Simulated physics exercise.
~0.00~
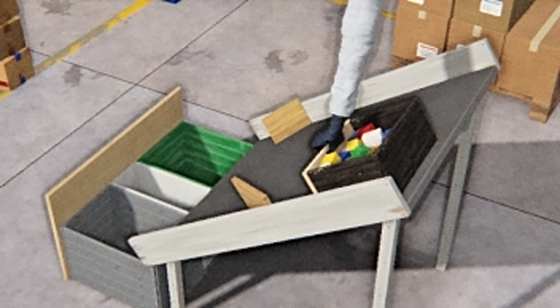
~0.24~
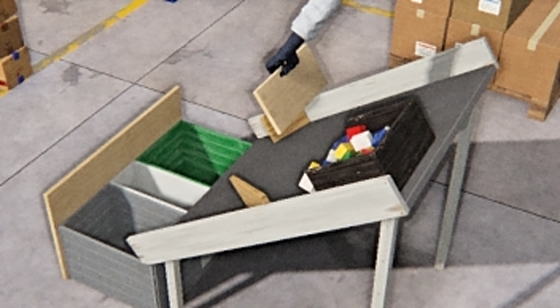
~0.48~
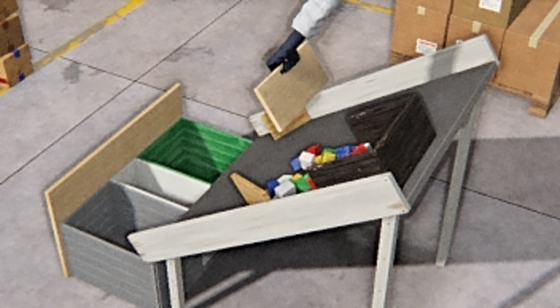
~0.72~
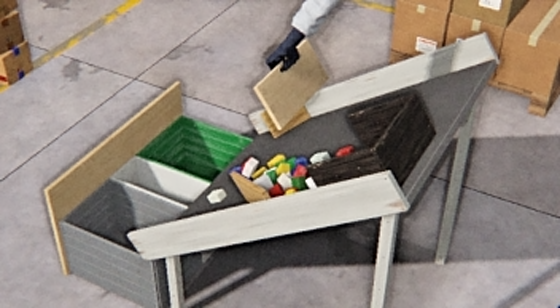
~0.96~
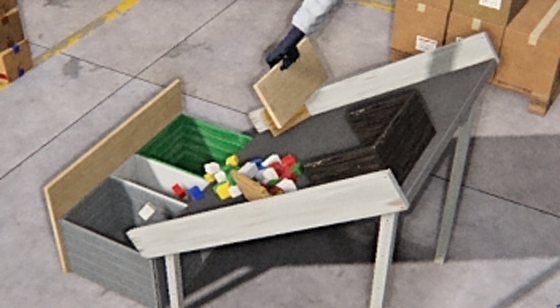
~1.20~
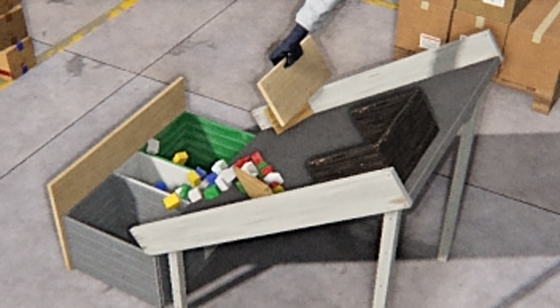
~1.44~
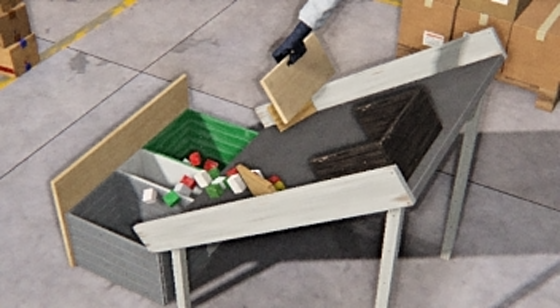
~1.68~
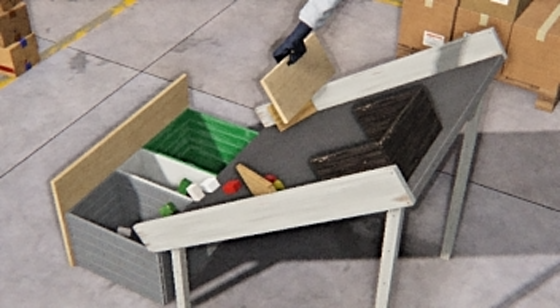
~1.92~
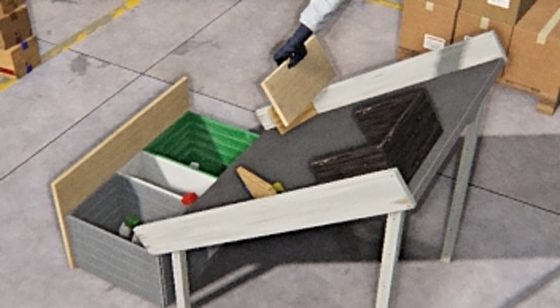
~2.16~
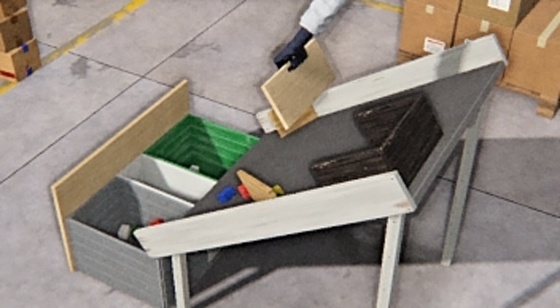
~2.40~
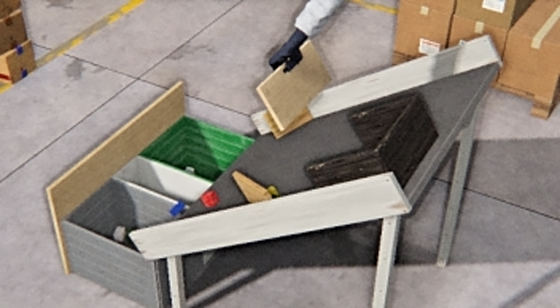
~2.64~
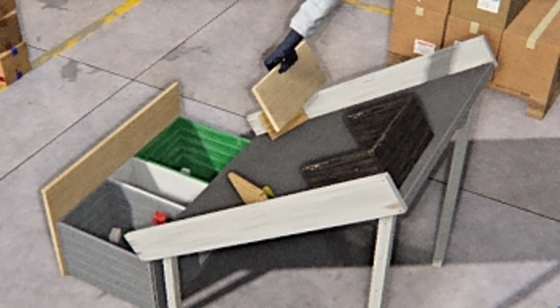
On a sloped table, a gloved hand lifts a board and toy bricks slide into tubs.
